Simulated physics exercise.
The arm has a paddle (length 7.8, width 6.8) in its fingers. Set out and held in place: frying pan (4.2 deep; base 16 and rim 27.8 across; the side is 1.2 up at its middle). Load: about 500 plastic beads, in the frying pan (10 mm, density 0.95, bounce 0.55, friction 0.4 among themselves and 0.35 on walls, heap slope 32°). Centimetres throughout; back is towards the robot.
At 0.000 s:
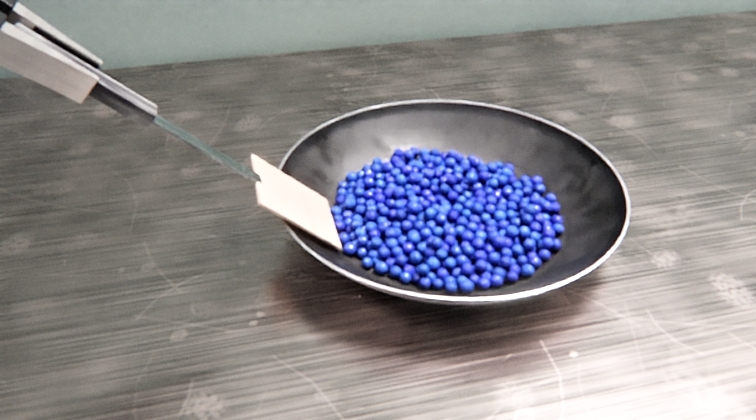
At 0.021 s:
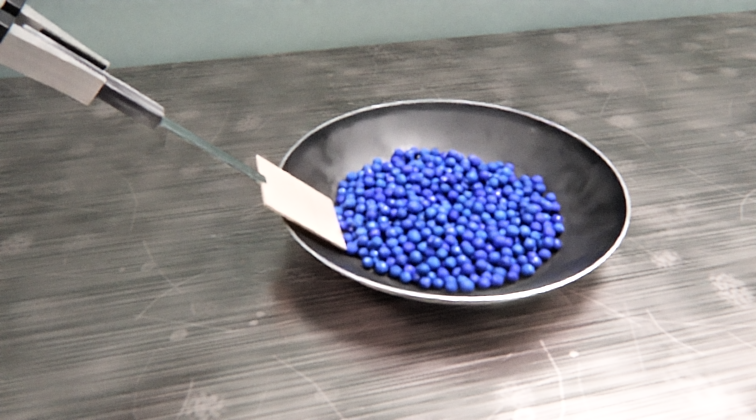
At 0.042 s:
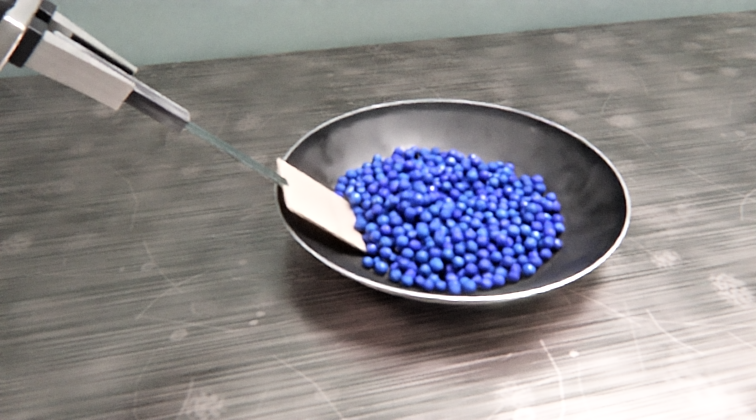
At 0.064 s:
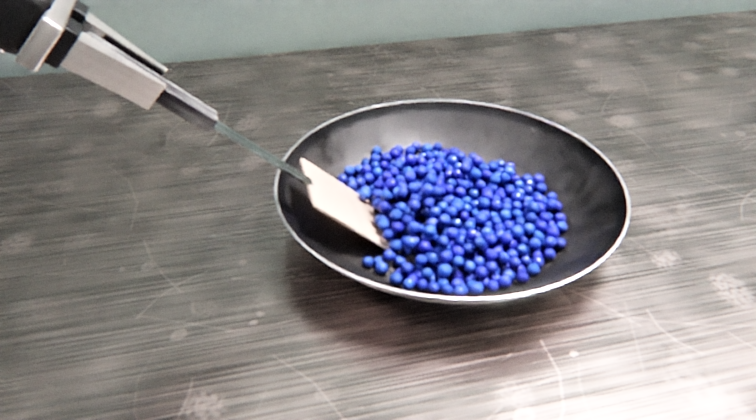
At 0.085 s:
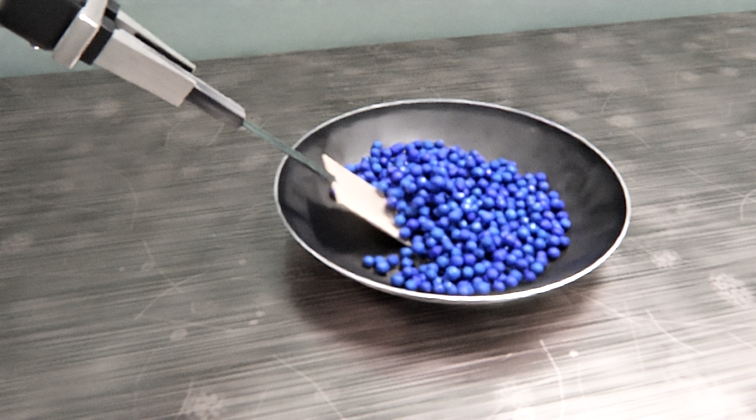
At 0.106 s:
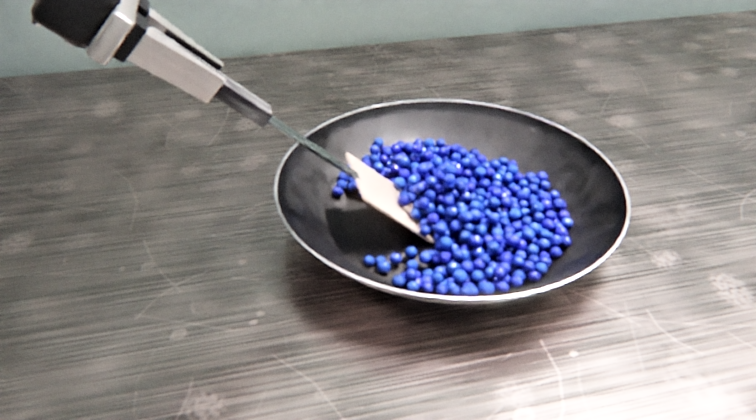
A black frying pan heaped with small blue beads sits on a dark, streaked grey surface before a pale green wall, seen from slightly above by a still camera. A robot arm reaches in from the upper left, holding a thin-handled, pale paddle at the pan's left side. The arm pushes the slanted paddle rightward through the beads, heaping them ahead and baring dark pan behind, with a few stragglers left near the front.
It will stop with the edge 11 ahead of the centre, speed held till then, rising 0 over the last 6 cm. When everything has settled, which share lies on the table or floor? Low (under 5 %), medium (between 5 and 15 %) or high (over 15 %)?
On the table or floor the share is high, over 15 %.
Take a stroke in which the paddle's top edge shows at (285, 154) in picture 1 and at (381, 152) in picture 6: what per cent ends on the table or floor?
Some 30 per cent.
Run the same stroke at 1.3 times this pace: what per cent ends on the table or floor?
About 30 per cent.
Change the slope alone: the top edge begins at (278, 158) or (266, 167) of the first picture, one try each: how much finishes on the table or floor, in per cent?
Some 25 and 25 per cent.
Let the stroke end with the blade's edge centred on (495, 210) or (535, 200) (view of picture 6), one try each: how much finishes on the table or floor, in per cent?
Some 0 and 5 per cent.
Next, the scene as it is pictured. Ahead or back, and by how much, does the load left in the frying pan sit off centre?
About 3.0 cm ahead.
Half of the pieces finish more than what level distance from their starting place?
About 4 cm.
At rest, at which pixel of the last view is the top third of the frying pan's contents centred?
At about (516, 205).
After 0.16 s, sloping 43°, highest piece 5 above the table; 504 in the frying pan.
After 0.21 s, sloping 43°, highest piece 5 above the table; 504 in the frying pan.
After 0.44 s, sloping 43°, highest piece 6 above the table; 387 in the frying pan, 113 on the table or floor, 4 on the blade or in flight.
After 1.49 s, sloping 43°, highest piece 4 above the table; 387 in the frying pan, 117 on the table or floor.
At rest, 387 in the frying pan, 117 on the table or floor. That is 23 % on the table or floor.
